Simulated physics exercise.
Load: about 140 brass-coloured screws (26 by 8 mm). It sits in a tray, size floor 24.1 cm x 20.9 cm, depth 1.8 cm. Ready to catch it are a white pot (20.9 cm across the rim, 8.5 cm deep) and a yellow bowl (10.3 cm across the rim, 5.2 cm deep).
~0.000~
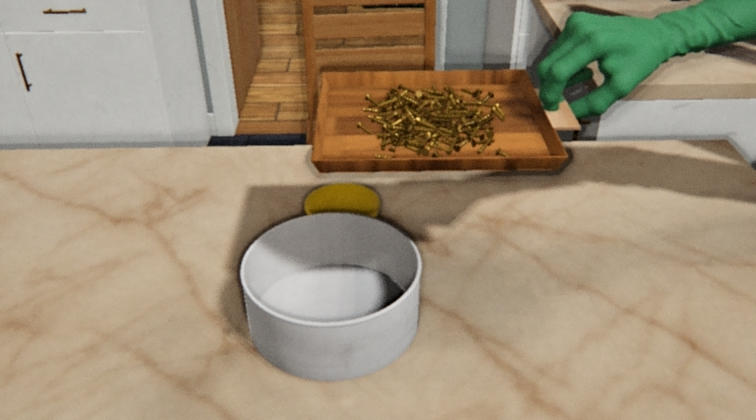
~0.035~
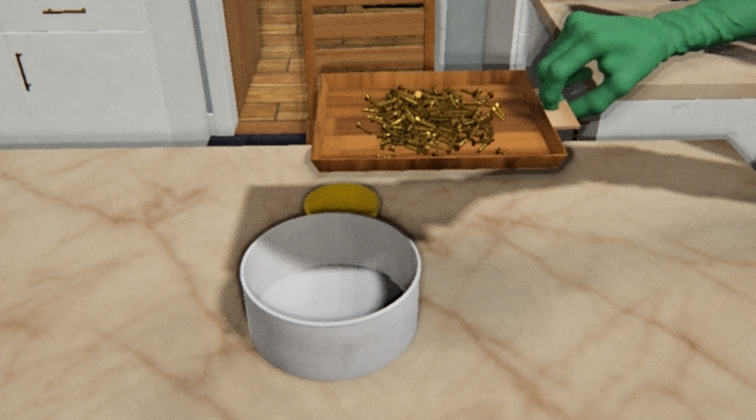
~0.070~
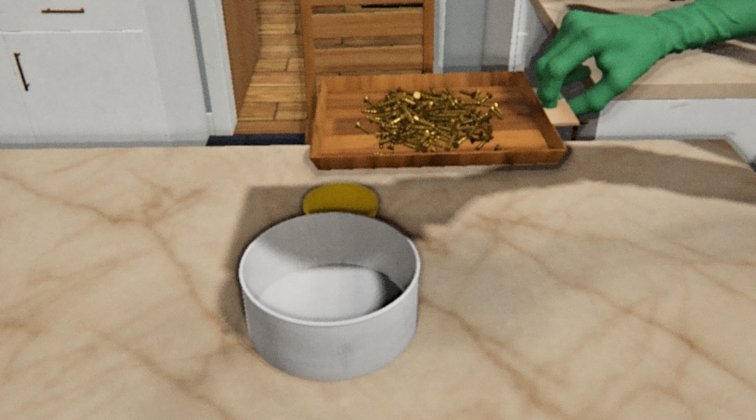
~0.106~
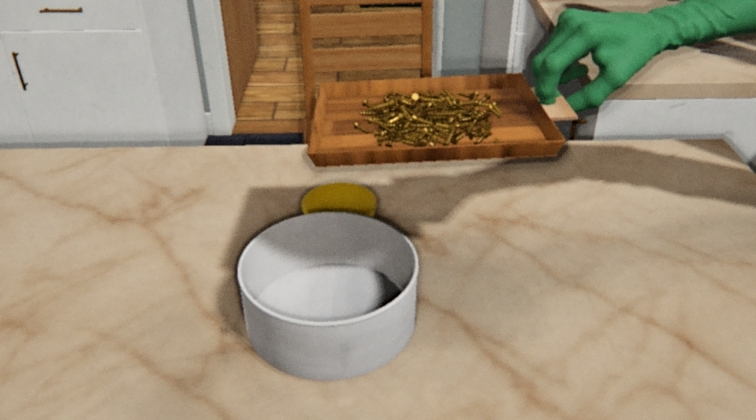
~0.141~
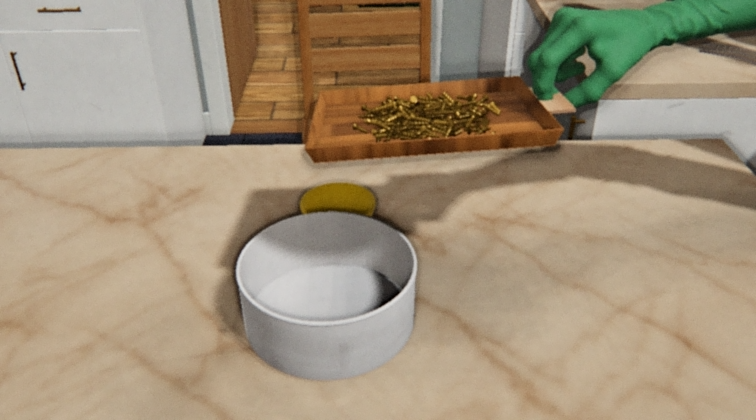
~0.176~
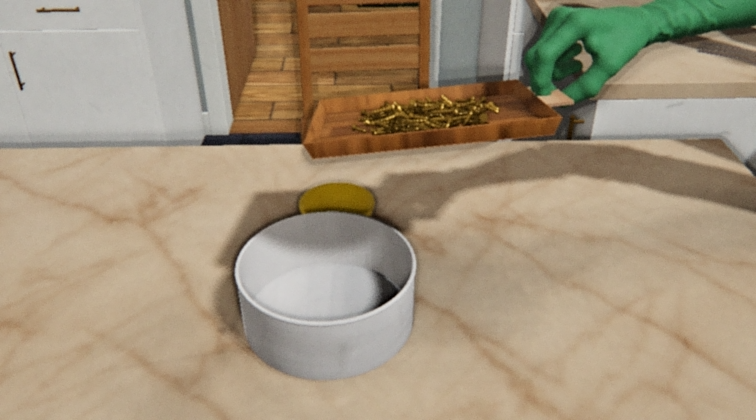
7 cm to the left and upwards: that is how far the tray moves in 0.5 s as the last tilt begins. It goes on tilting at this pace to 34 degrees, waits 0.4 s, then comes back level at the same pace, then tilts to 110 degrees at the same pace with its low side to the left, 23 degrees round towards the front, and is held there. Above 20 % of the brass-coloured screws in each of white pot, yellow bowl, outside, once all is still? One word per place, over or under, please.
White pot: Over. Yellow bowl: Under. Outside everything: Over.
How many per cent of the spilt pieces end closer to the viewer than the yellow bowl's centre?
90 %.
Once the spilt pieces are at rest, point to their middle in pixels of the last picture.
I'd point to about (282, 256).
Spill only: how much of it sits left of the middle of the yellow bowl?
Some 90 per cent.
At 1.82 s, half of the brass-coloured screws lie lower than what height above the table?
The halfway height sits near 14 cm above the table.
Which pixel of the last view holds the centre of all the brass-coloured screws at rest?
(299, 299), roughly.
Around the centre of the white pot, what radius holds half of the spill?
Median radius: Approx. 16 cm.
After 0.81 s, tilt 34 degrees; tray 100 %; middle of all pieces on or above the table near (390, 129).
After 1.34 s, tilt 15 degrees; tray 100 %; middle of all pieces on or above the table near (372, 84).
After 1.82 s, tilt 77 degrees; tray 25 %, white pot 30 %, in the air 45 %; middle of all pieces on or above the table near (303, 197).
Then, at 2.29 s, tilt 110 degrees; white pot 70 %, outside 30 %, yellow bowl 5 %; middle of all pieces on or above the table near (301, 294).
In the end, at 2.6 s, tray 0 %, white pot 70 %, outside 30 %, yellow bowl 5 %.
